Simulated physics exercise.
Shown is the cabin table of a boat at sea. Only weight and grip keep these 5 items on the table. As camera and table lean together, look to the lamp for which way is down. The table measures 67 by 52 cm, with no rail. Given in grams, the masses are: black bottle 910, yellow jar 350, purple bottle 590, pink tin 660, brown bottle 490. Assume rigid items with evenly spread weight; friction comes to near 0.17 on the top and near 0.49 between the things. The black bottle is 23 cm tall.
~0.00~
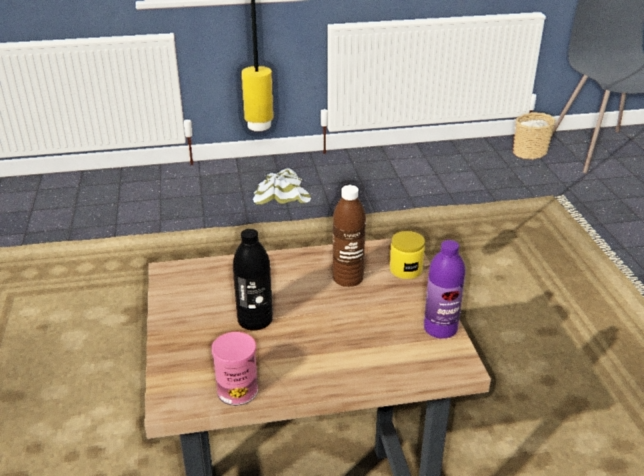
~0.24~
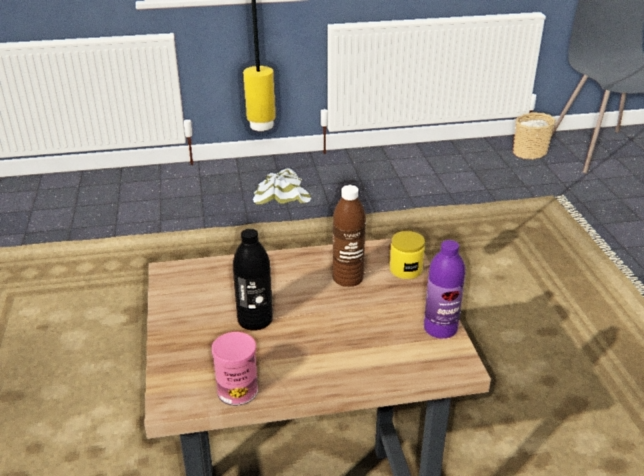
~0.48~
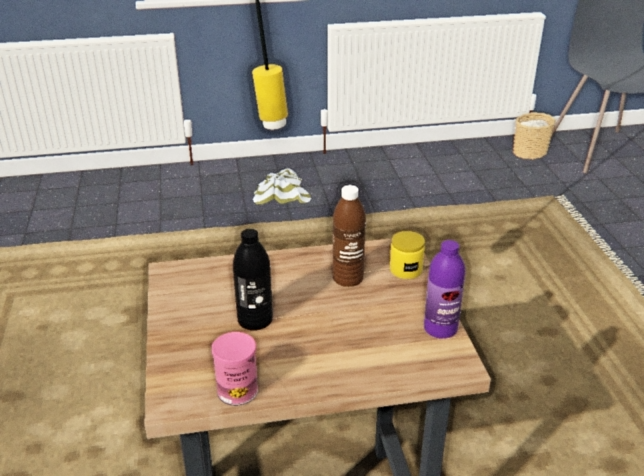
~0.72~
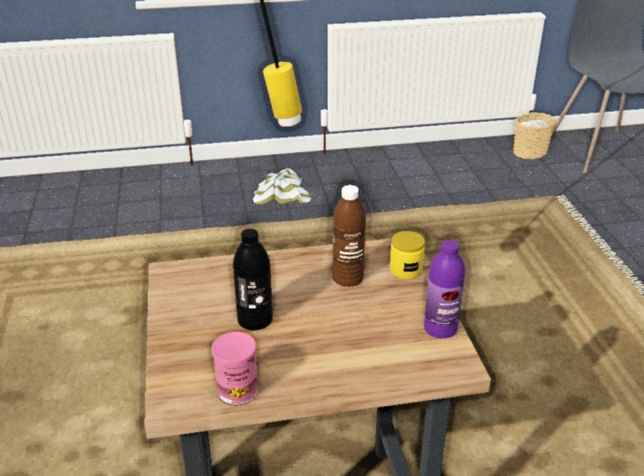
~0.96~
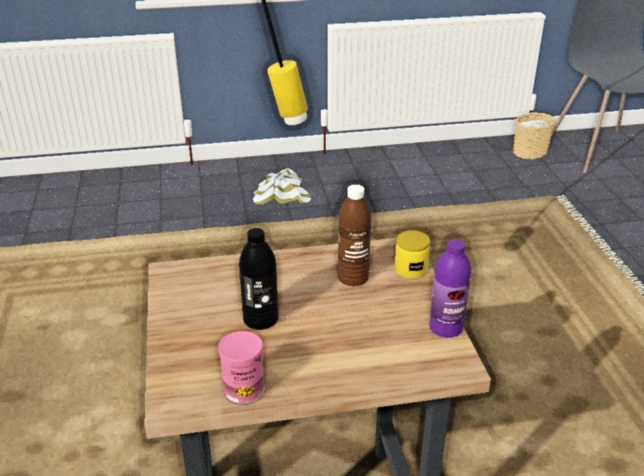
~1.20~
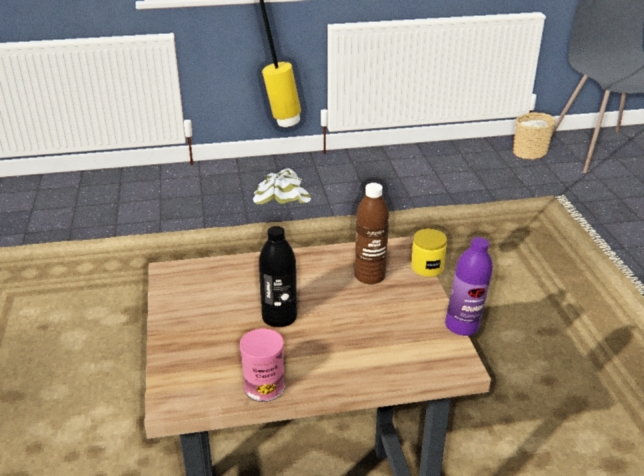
Hanging yellow lamp swinging to the right, then bottles, a pink tin and a yellow jar sliding right across a wooden table.
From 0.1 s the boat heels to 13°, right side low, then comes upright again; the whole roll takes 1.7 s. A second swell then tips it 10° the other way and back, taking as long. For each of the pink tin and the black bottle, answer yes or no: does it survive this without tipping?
Pink tin - yes; black bottle - yes.
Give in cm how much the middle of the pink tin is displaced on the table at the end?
Net distance near 10 cm.
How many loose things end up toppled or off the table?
I get 2.
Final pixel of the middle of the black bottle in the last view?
In the end it sits at around (304, 272).
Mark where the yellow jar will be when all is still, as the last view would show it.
Its middle comes to rest around (497, 445).
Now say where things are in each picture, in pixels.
Boat level; pink tin (236, 369); black bottle (252, 278), in the first picture.
Boat heeled 1°, right side down; brown bottle (349, 236); yellow jar (407, 255), in the second picture.
Boat heeled 5°, right side down; purple bottle (445, 288); brown bottle (349, 236), in the third picture.
Boat heeled 11°, right side down; yellow jar (407, 255); purple bottle (445, 288), in the fourth picture.
Boat heeled 13°, right side down; brown bottle (355, 235); yellow jar (412, 254), in the fifth picture.
Boat heeled 10°, right side down; pink tin (263, 366) shifted 5 cm; black bottle (278, 275) shifted 6 cm, in the sixth picture.
Around 1.40 s, boat heeled 6°, right side down; yellow jar now off the table; black bottle shifted 10 cm near (297, 273); pink tin shifted 9 cm near (280, 363).
Around 1.60 s, boat heeled 2°, right side down; black bottle shifted 11 cm near (304, 272); pink tin shifted 10 cm near (285, 363); brown bottle shifted 11 cm.
Around 1.70 s, boat level; black bottle shifted 11 cm near (304, 272); pink tin shifted 10 cm near (285, 363); brown bottle shifted 11 cm.
Finally (4.0 s), off the table and tipped over, yellow jar and purple bottle; not toppled but over 5 cm from the start, black bottle, pink tin and brown bottle. In the last view, pink tin near (285, 363), black bottle near (304, 272).
